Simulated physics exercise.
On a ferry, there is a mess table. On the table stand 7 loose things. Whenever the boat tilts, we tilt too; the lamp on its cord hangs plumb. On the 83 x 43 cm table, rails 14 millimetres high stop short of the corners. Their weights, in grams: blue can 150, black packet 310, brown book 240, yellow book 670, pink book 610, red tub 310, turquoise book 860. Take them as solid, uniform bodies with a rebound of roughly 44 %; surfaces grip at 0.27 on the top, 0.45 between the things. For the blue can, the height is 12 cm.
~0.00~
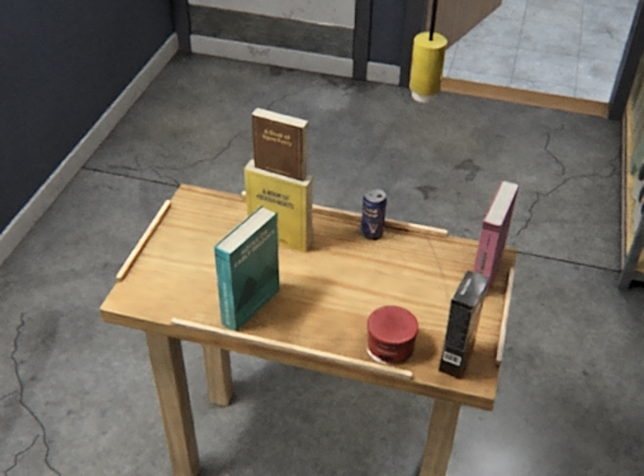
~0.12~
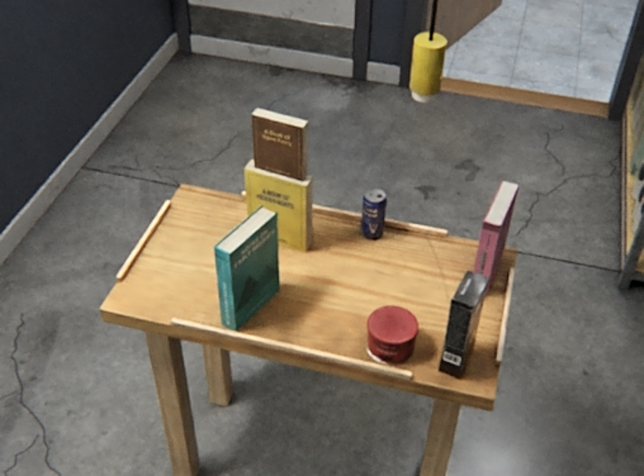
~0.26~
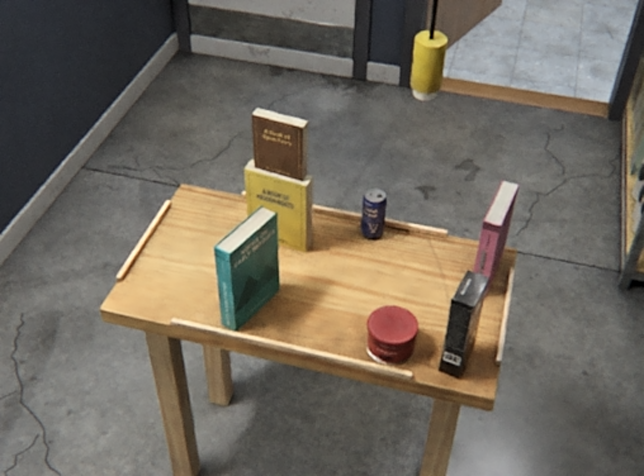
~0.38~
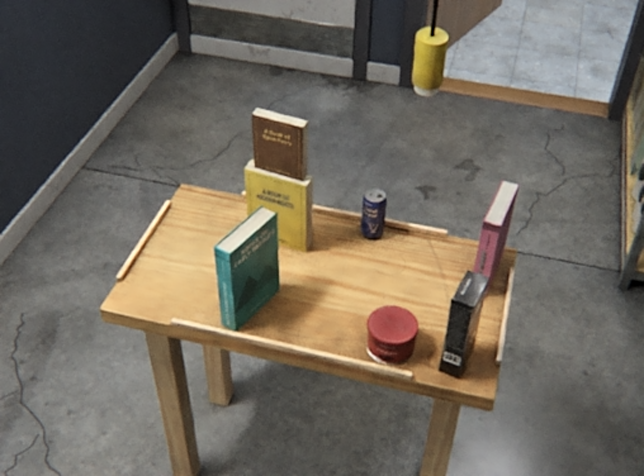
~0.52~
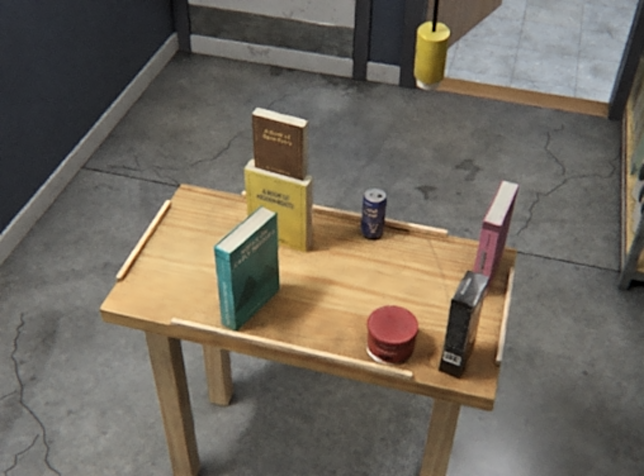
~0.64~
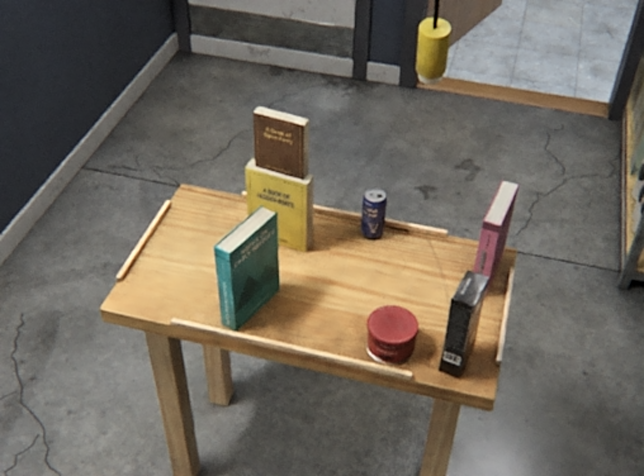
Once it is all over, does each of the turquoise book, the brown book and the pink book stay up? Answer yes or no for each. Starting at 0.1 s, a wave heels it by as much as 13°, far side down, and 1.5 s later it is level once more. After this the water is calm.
Turquoise book: Yes, it stays up. Brown book: No, it goes over. Pink book: Yes, it stays up.
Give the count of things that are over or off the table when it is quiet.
2.
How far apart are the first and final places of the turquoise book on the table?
Around 0 centimetres.
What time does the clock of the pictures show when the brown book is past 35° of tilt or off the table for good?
I'd say around the 0.9 s mark.
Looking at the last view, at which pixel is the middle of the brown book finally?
Around (370, 247).
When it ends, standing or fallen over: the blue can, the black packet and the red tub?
In the last frame the blue can remains up, the black packet remains up and the red tub remains up.
Around 1.14 s, heel 9°, far side down; brown book and yellow book now off the table.
Around 1.54 s, boat level.
Finally (2.1 s), off the table and tipped over, brown book and yellow book; the other 5 still in place (within 5 cm). Final places as that camera would see them, turquoise book near (249, 269), brown book near (370, 247).
